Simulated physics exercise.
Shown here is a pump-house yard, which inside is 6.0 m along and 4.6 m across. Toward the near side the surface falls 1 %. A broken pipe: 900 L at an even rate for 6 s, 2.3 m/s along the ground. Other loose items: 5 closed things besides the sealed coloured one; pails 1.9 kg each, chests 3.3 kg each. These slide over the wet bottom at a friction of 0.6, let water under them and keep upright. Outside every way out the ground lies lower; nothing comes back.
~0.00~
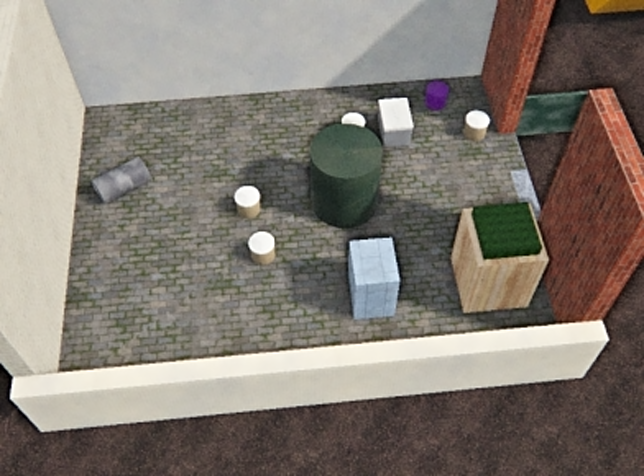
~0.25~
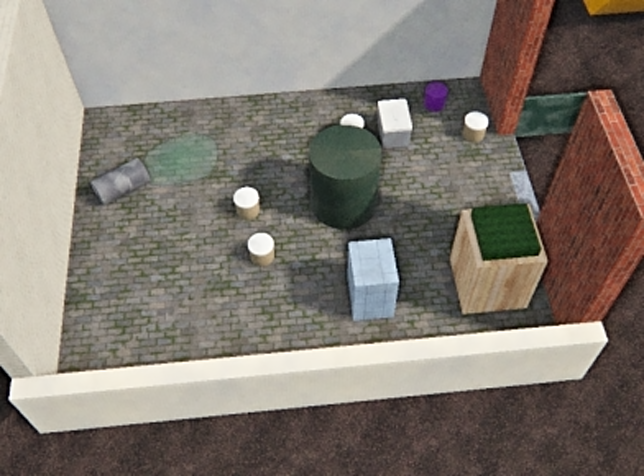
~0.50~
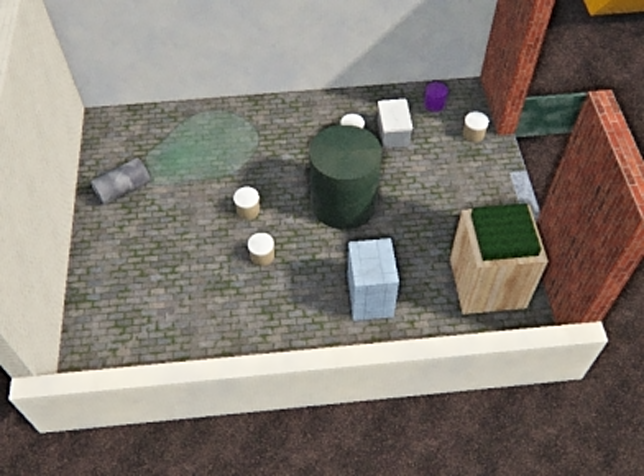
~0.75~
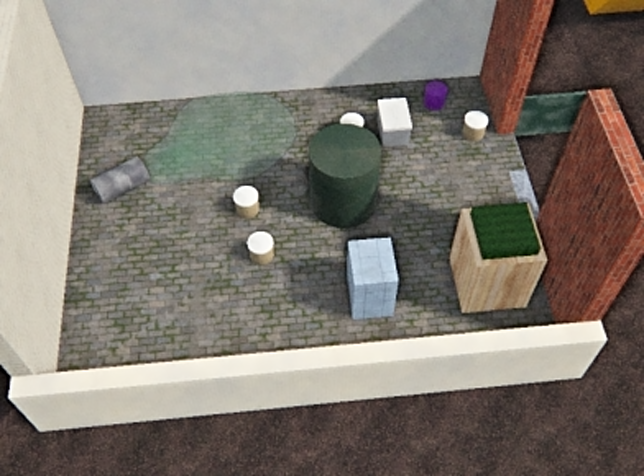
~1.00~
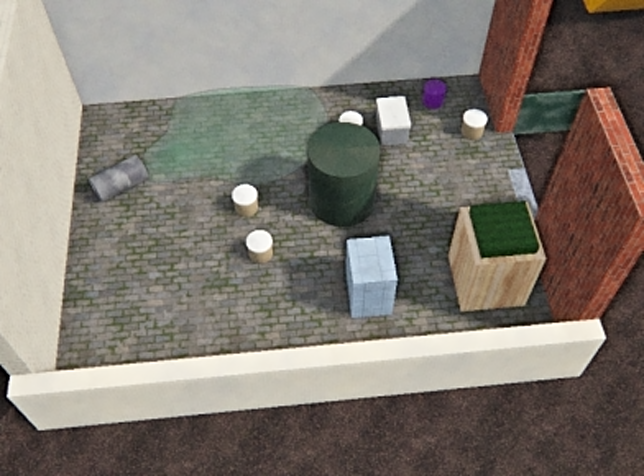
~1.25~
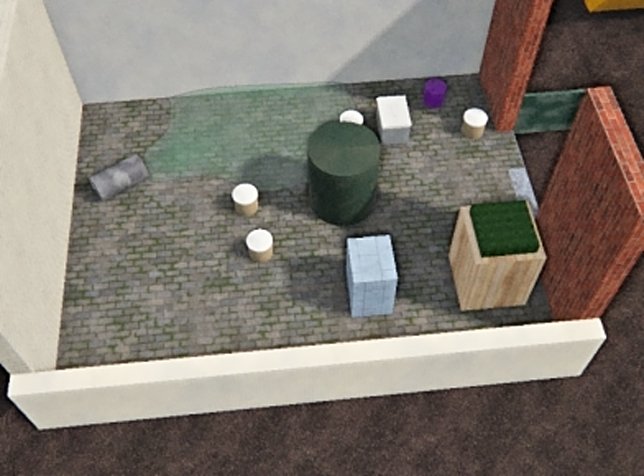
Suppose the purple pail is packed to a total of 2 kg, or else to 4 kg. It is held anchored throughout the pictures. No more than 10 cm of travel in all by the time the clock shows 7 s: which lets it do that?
Honestly, it drifts too far either way.
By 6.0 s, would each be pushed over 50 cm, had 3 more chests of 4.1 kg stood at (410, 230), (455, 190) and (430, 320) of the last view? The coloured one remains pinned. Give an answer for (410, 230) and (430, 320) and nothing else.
Respectively inside that and inside that.
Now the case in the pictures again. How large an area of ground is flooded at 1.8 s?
6.5 m2.
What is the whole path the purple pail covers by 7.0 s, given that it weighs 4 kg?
About 200 cm.
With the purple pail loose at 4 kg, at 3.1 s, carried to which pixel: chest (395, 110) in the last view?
(441, 117) or thereabouts.
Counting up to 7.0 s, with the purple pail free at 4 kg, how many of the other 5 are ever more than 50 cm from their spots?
3 of them.
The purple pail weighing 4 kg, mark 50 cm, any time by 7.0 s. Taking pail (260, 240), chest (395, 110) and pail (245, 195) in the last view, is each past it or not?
Well, the first one's not that far, the next one's too far and the last one's not that far.
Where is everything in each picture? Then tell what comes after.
The first picture shows the purple pail at (438, 89) rests on the ground; water covers 0.0 m2; 0 of 6 have shifted.
The second picture shows the purple pail at (437, 90), on the bottom; 0.7 m2 under water; 0 of 6 have shifted.
The third picture shows the purple pail at (437, 90) rests on the ground; water covers 1.5 m2; 0 of 6 have shifted.
The fourth picture shows the purple pail at (436, 89) rests on the ground; water covers 2.7 m2; 0 of 6 have shifted.
The fifth picture shows the purple pail at (435, 87) rests on the ground; water covers 3.7 m2; 0 of 6 have shifted.
The sixth picture shows the purple pail at (436, 86), on the bottom; 4.6 m2 under water; 0 of 6 have shifted.
After 1.8 s the purple pail would be 0 cm from its start with 2 kg and 0 cm from its start with 4 kg; 0 cm of water round it then.
After 3.1 s the purple pail would be 75 cm from its start with 2 kg and 66 cm from its start with 4 kg; 7 cm of water round it then.
After 4.9 s the purple pail would be gone out with 2 kg and gone out with 4 kg.
After 7.0 s the purple pail would be gone out with 2 kg and gone out with 4 kg.
